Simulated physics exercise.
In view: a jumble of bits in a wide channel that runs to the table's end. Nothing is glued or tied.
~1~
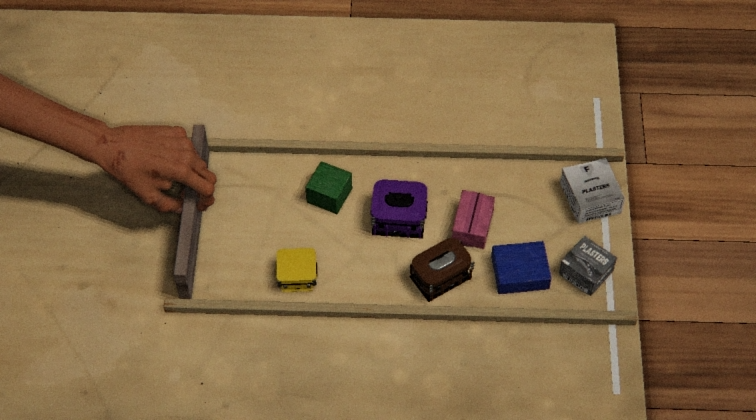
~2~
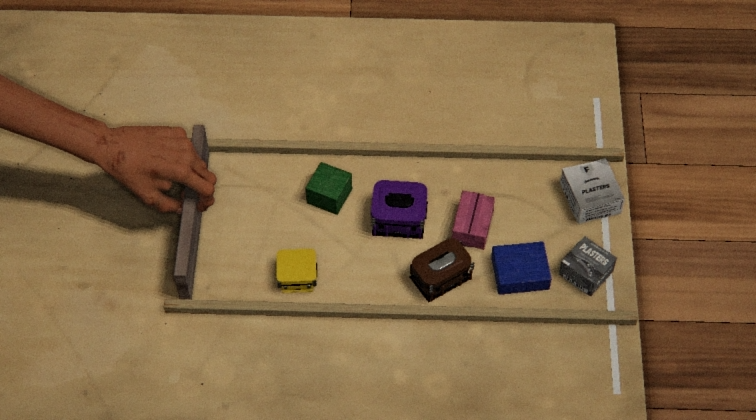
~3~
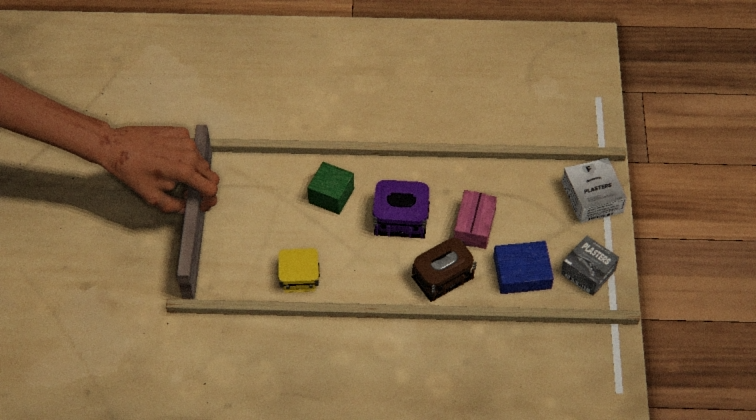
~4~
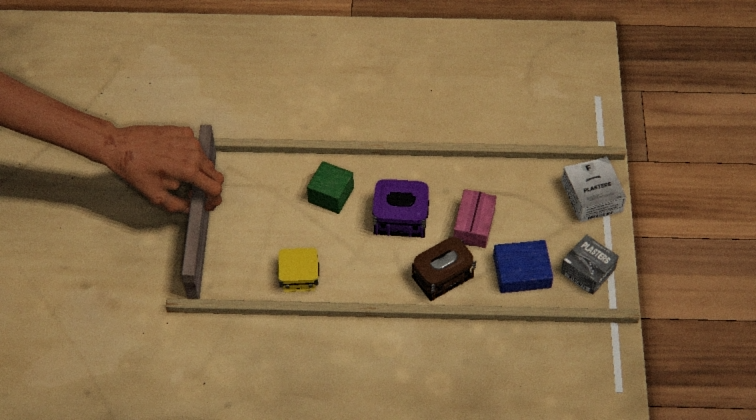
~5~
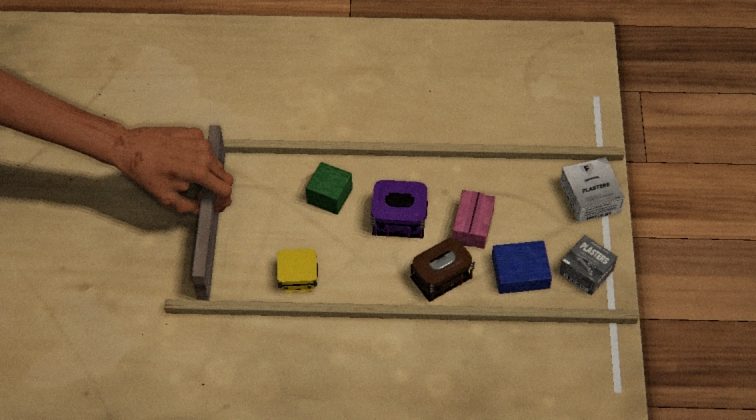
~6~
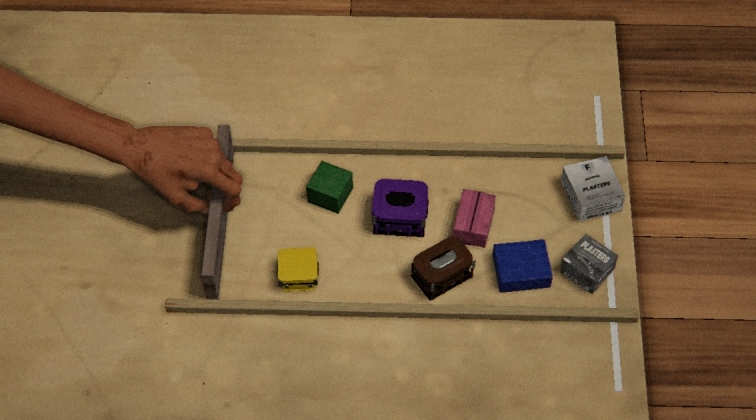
On a pale wooden tabletop, a hand holds an upright board at the left end of a channel between two wooden strips, with scattered coloured blocks and small boxes to its right. The board stays nearly still at first, then the hand slides it slightly rightward, while the objects remain in place, untouched.
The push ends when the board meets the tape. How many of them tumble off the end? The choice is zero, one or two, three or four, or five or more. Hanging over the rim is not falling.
The number that fall off is five or more.
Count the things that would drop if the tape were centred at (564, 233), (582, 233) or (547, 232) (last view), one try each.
Try by try, 2, 5 and 2.
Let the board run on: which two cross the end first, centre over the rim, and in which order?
Earliest first: The grey box, then the blue block.
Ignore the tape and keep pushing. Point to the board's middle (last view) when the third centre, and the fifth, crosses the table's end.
About (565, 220), then (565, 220).
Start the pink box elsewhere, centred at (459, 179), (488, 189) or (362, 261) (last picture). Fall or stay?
The pink box comes down; drops off; tumbles off.
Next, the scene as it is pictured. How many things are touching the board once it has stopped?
It touches 3.
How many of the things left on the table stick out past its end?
3 of them.
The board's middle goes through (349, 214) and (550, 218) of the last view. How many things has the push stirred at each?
The counts are 3 and 8.
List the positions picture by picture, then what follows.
In the first picture, white box (592, 191); grey box (588, 266); blue block (521, 267); board (192, 211); tape (606, 236).
In the second picture, grey box (588, 266); pink box (473, 220).
In the third picture, blue block (523, 267); board (195, 211).
In the fourth picture, white box (593, 189); yellow case (299, 270).
In the fifth picture, grey box (588, 265); purple case (400, 209).
In the sixth picture, white box (593, 189); grey box (589, 264); blue block (522, 266); board (219, 211); tape (607, 233).
A little later, none off yet; white box at rest near (593, 189); grey box at rest near (589, 264); blue block at rest near (522, 266).
Next, none off yet; white box at rest near (593, 189); grey box shifted about its own width near (621, 261); blue block shifted about its own width near (570, 273).
Later still, two off so far; white box shifted a little near (615, 186); grey box fallen; blue block on its side near (665, 313).
When it is over, the number that fall off is five or more; down, brown case, pink box, blue block, grey box and white box.
